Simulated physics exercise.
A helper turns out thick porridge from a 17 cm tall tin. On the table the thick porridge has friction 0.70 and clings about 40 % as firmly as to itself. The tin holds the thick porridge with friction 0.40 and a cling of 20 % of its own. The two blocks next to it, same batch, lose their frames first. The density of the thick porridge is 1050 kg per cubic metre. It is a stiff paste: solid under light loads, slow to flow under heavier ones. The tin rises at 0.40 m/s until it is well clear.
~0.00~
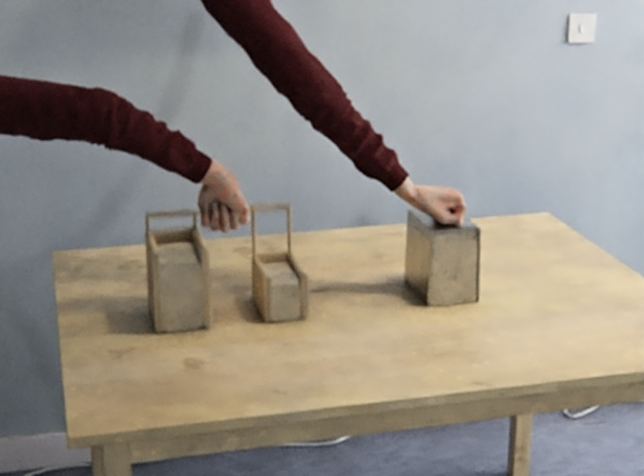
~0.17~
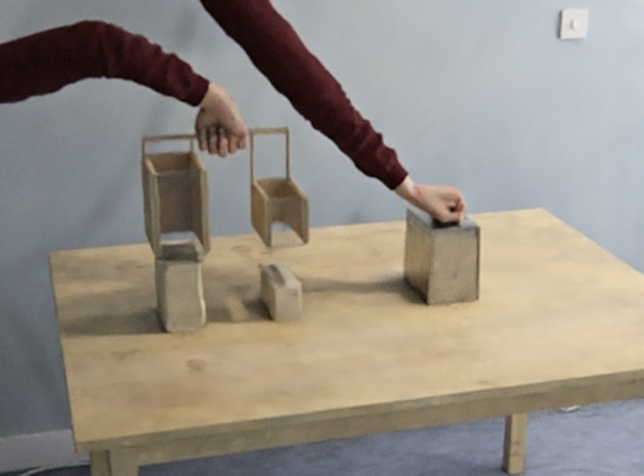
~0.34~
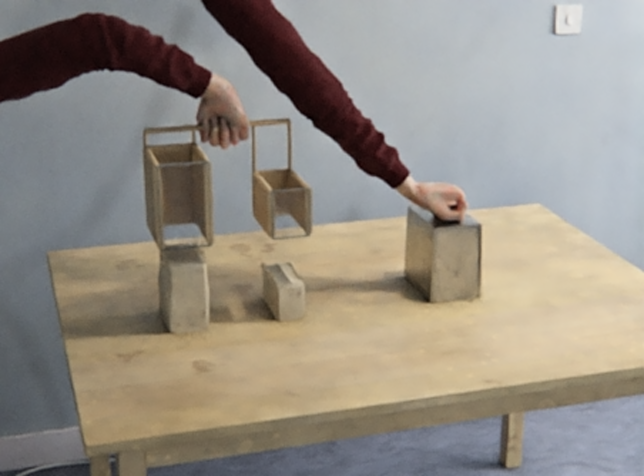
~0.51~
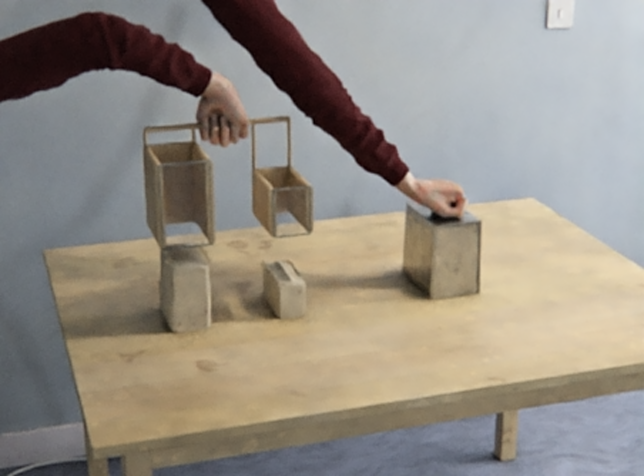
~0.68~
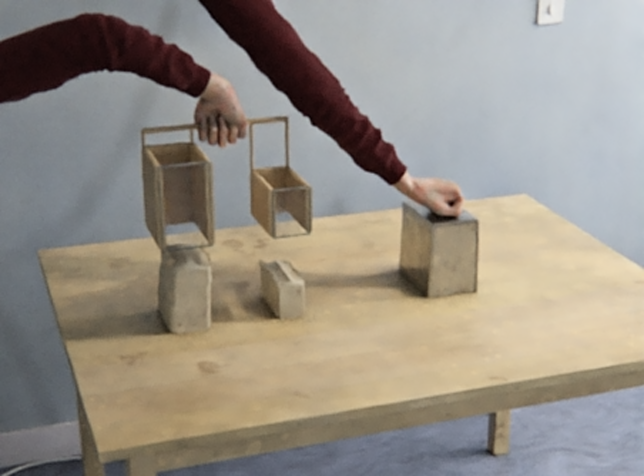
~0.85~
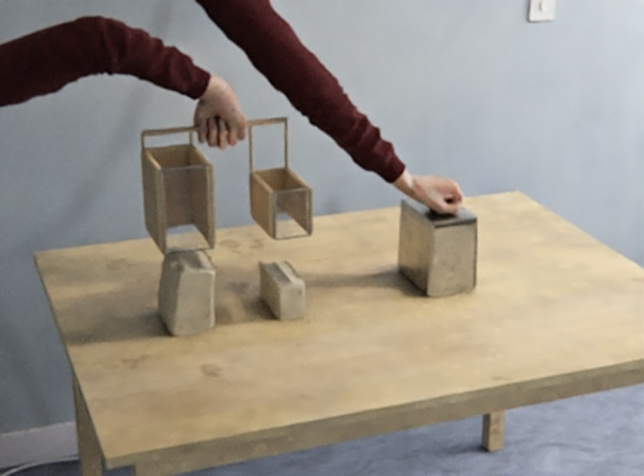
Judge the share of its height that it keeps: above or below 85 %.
The share of its height that it keeps is above 85 %.
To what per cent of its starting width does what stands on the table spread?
About 120 %.
By 1.09 s, the tin is up by 9.6 cm.
By 1.36 s, the tin is up by 20 cm; what stands on the table is 95 % of the tin's depth.
By 1.64 s, the tin is up by 29 cm; what stands on the table is 94 % of the tin's depth.
By 1.92 s, the tin is up by 29 cm; what stands on the table is 93 % of the tin's depth.
By 2.70 s, at the end, the tin is up by 29 cm; what stands on the table is 92 % of the tin's depth.
